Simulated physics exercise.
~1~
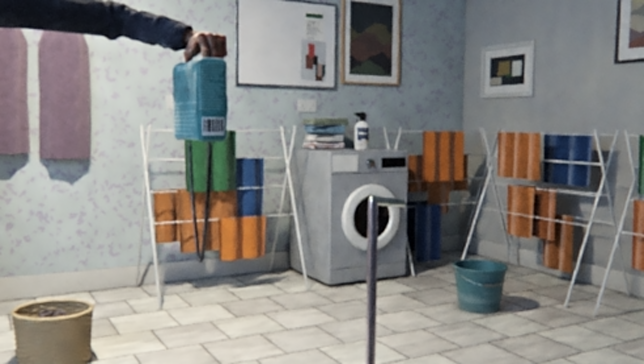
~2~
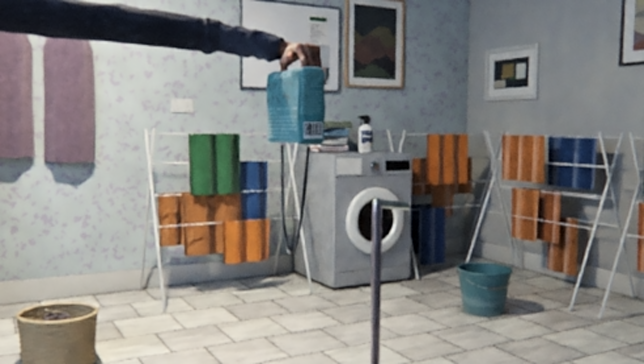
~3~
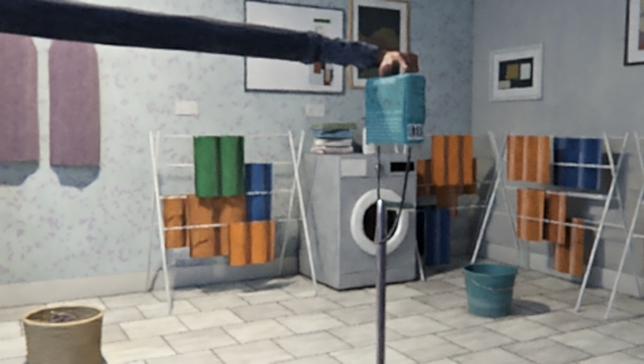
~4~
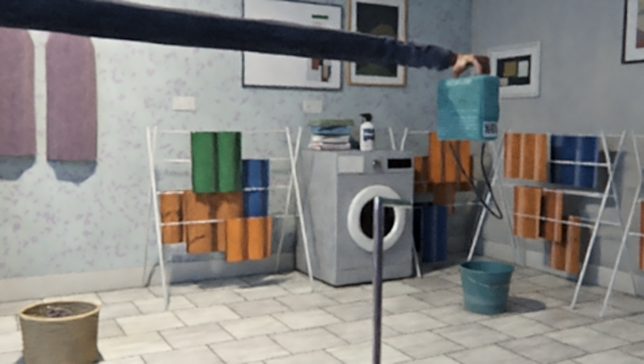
A turquoise bag with a cord looped beneath it was carried to the right by an outstretched hand across a laundry room, passing over a thin metal stand in front of the washing machine and continuing freely beyond it, still held aloft.
